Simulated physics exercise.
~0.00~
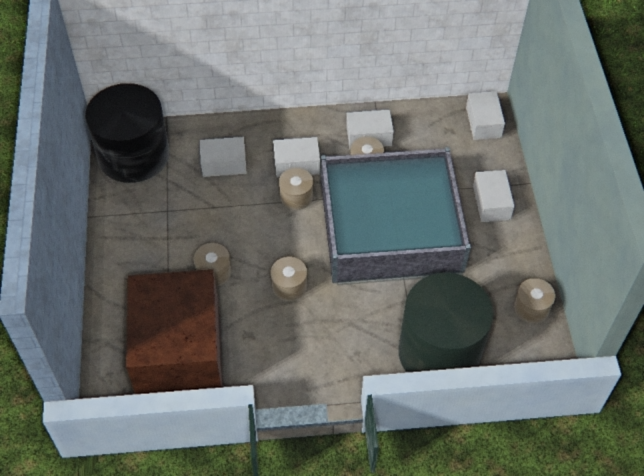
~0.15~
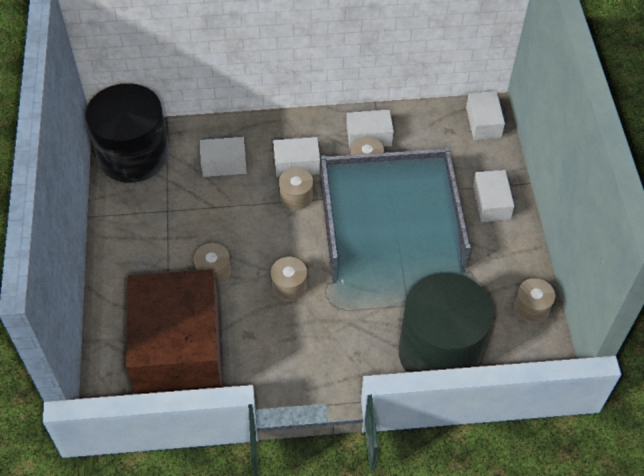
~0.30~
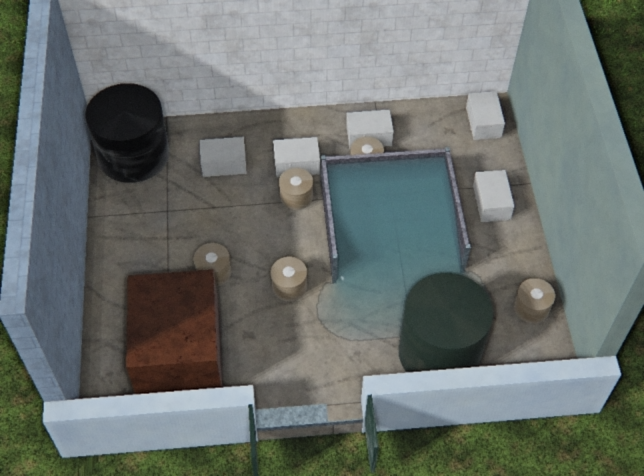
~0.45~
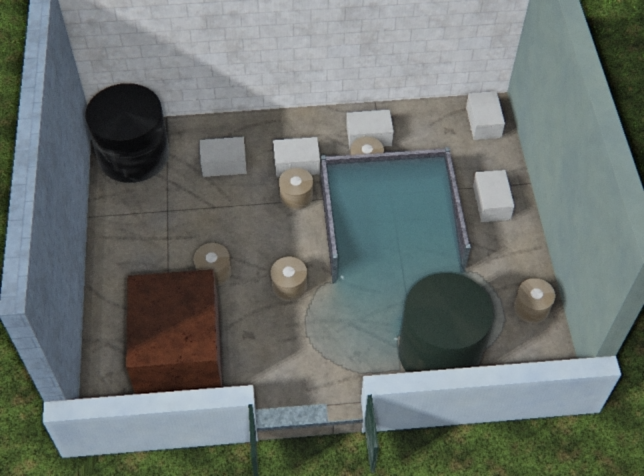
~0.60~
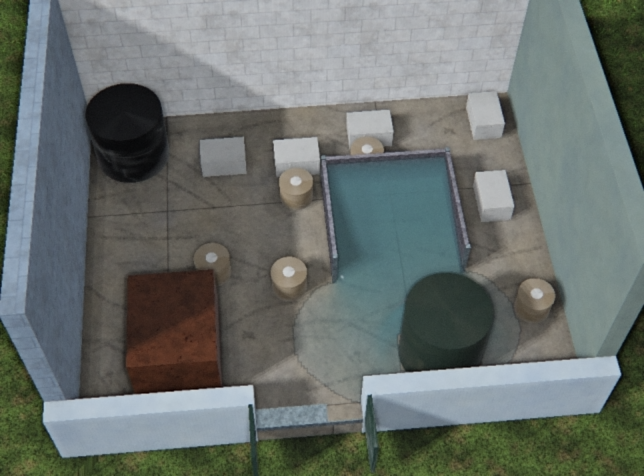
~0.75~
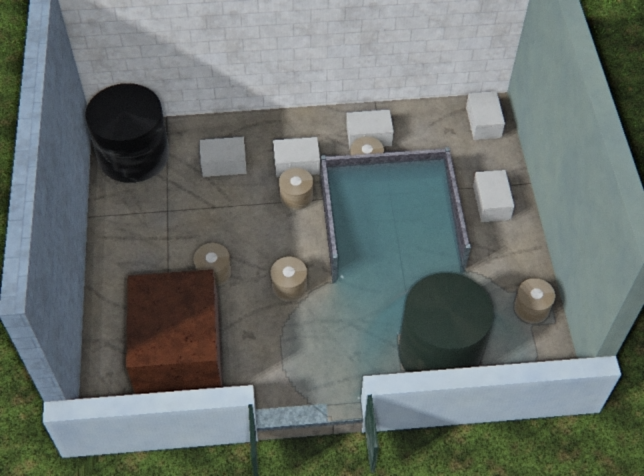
A square tank of blue water with grey stone sides stands right of centre in a walled yard, viewed from high above. Around it sit pale tan tubs and white and grey crates, with a black cylinder back left, a reddish-brown block front left and a dark green cylinder nearby. The tank's front side opens and water spreads across the floor, while the objects and camera stay still.
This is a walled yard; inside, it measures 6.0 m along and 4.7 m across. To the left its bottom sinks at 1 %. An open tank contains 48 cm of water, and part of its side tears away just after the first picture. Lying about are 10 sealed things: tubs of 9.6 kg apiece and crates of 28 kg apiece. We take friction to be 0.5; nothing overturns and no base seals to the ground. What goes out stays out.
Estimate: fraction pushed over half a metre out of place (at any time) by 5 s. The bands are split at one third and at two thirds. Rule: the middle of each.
A low fraction is pushed that far, below a third.
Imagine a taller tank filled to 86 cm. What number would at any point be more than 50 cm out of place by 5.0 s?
Then 3.
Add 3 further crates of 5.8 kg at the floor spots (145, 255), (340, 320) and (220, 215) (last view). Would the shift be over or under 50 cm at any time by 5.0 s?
In that order: Under, past it, less.
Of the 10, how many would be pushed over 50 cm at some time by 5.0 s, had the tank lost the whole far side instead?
In that case the number is 5.
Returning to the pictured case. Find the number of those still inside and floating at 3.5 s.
It comes to 0 of them.
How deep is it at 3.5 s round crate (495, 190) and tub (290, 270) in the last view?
First roughly 4 cm, second roughly 1 cm.
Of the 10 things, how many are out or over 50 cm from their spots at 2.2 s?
I get 0.
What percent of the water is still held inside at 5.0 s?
72 % or so.
After 1.1 s 0 of 10 are over 50 cm from their spots; 0 afloat.
After 2.2 s 0 of 10 are over 50 cm from their spots; 1 afloat.
After 3.5 s 1 of 10 are over 50 cm from their spots; 0 afloat.
After 5.0 s 1 of 10 are over 50 cm from their spots, and 1 have been at some point; 1 afloat.
